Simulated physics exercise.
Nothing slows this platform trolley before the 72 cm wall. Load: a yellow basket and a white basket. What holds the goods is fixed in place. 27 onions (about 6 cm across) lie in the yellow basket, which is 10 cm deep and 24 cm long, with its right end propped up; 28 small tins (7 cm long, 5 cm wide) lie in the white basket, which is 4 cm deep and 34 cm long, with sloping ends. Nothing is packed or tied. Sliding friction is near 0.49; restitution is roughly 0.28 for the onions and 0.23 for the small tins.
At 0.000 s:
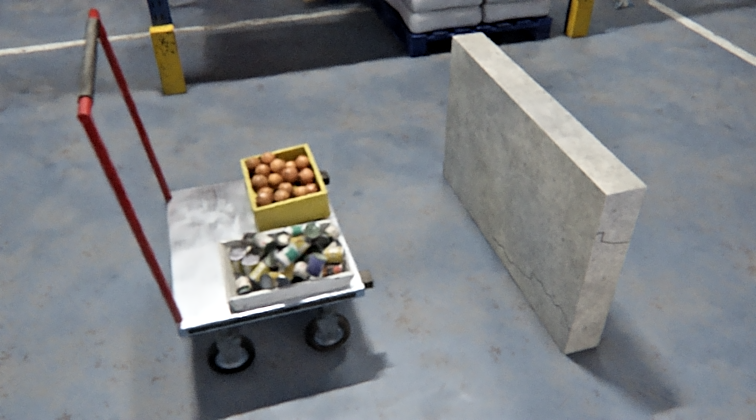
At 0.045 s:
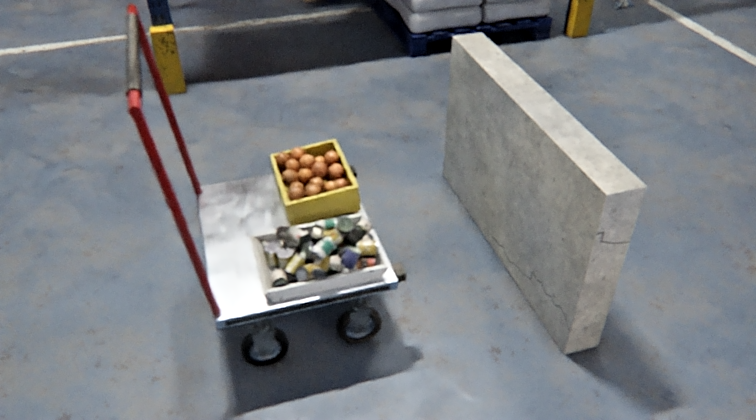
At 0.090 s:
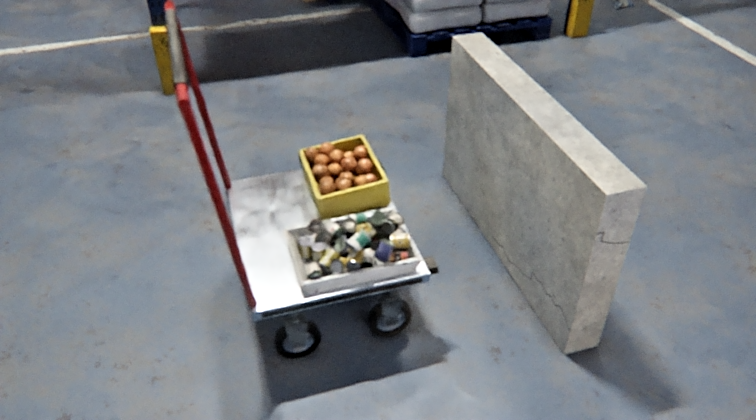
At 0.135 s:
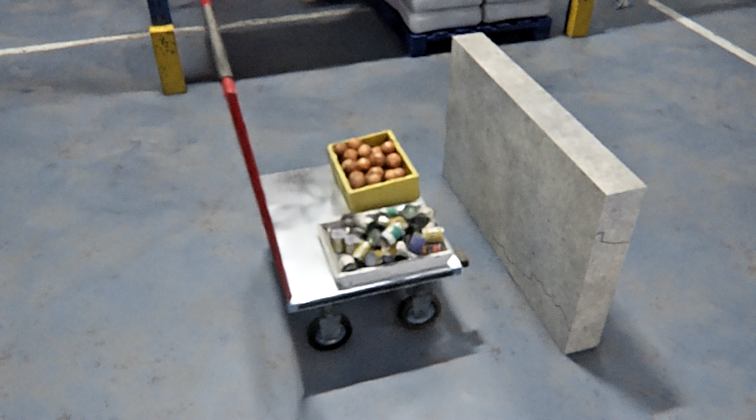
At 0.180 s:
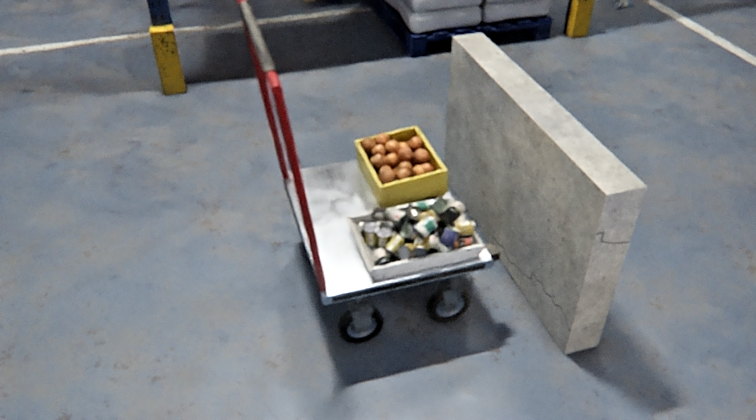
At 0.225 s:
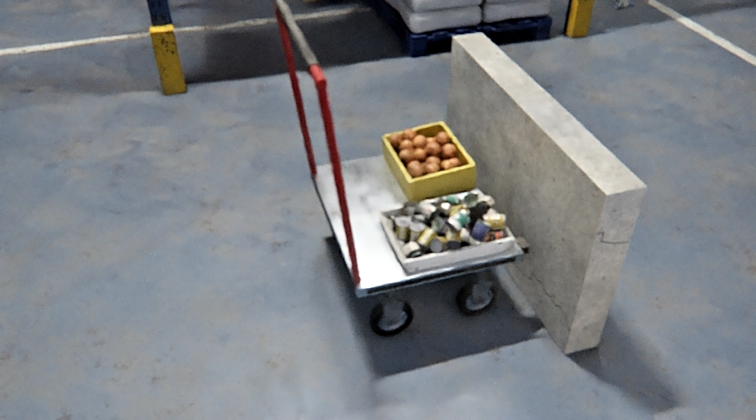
On a warehouse floor, a red-handled platform cart carrying a yellow basket of round brown objects and a white basket of small tins rolls steadily rightward, closing most of the gap to an upright concrete slab.
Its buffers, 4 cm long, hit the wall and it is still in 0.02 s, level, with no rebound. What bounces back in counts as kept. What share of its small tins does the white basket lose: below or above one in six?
The white basket loses more than a sixth of its small tins.
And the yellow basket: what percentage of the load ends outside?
About: Yellow basket 5 per cent.
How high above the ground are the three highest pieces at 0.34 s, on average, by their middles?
Some 52 cm up.
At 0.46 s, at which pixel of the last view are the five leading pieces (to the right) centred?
Around (524, 202).
After 0.24 s, the buffers strike the wall.
After 0.34 s, yellow basket 27 in, 0 out and white basket 23 in, 5 out.
After 0.46 s, yellow basket 25 in, 2 out and white basket 18 in, 10 out.
After 0.69 s, yellow basket 25 in, 2 out and white basket 15 in, 13 out.
Final count (at 1.19 s), yellow basket 25 in, 2 out and white basket 16 in, 12 out. Asked share, 12 of 28, 43 per cent.
